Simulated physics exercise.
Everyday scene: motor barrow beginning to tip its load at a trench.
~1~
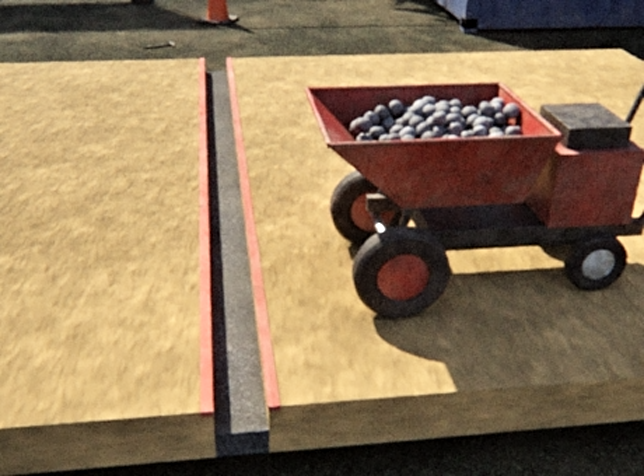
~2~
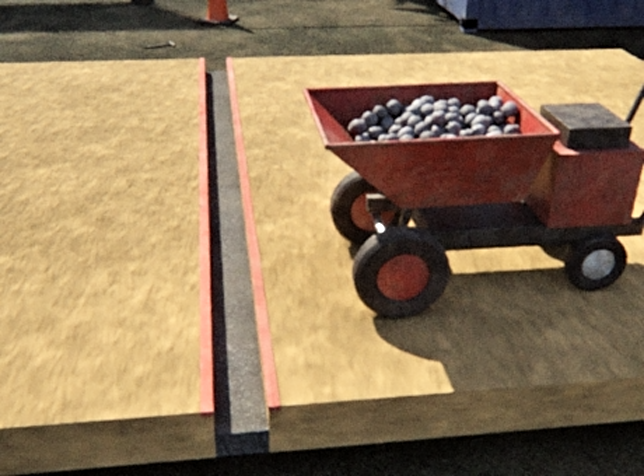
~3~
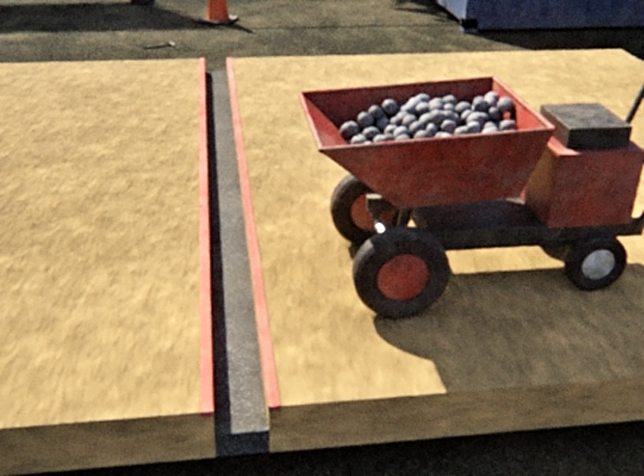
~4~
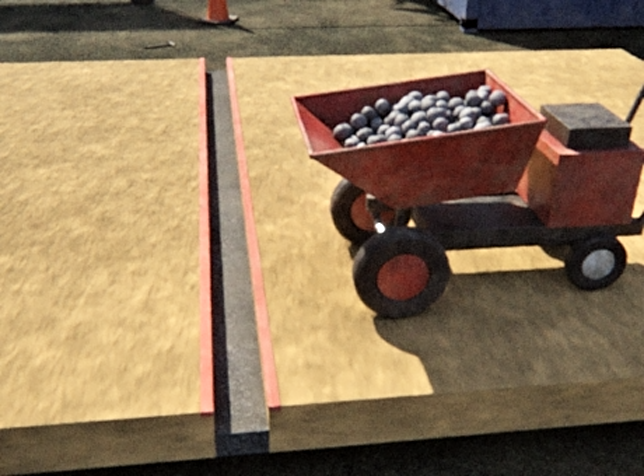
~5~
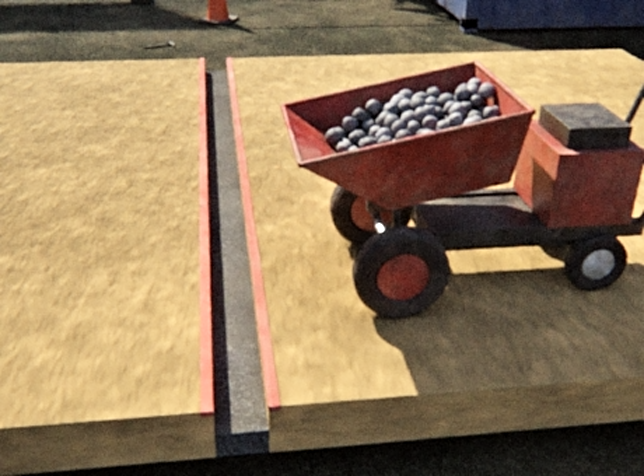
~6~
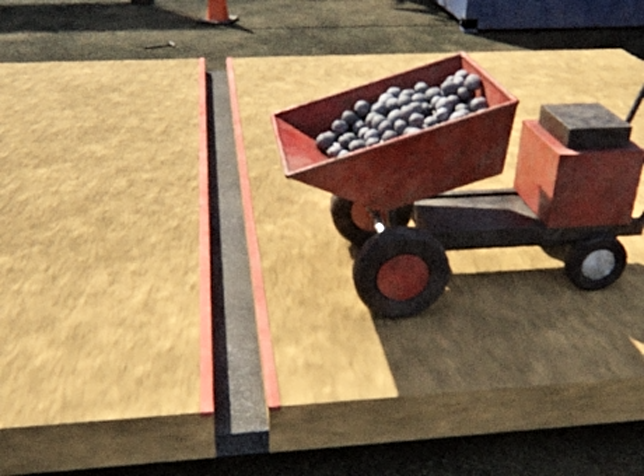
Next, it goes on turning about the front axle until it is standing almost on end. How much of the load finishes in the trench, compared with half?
Less than half of it.
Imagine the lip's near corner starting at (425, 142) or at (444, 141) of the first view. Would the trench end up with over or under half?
Place one: The lesser share; place two: The lesser share.
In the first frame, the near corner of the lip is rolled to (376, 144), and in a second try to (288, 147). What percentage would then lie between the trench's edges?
40 % and 0 %.
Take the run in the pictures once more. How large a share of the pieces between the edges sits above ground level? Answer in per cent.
Roughly 20 %.
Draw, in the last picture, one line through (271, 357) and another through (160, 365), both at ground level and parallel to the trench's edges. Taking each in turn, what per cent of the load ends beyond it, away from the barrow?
In order, some 70 % then some 30 %.
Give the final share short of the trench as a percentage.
Roughly 0 per cent of the load.
Soon after the last picture, skip tipped steeply; all in the skip.
A little later, skip tipped right over; about two thirds in the skip; about a quarter in or heaped over the trench; about a quarter beyond it; a stray few falling.
Later still, skip tipped right over; about a third in the skip; about a quarter in or heaped over the trench; about a third beyond it.
At rest, skip tipped right over; about a quarter in the skip; about a quarter in or heaped over the trench; about a third beyond it.
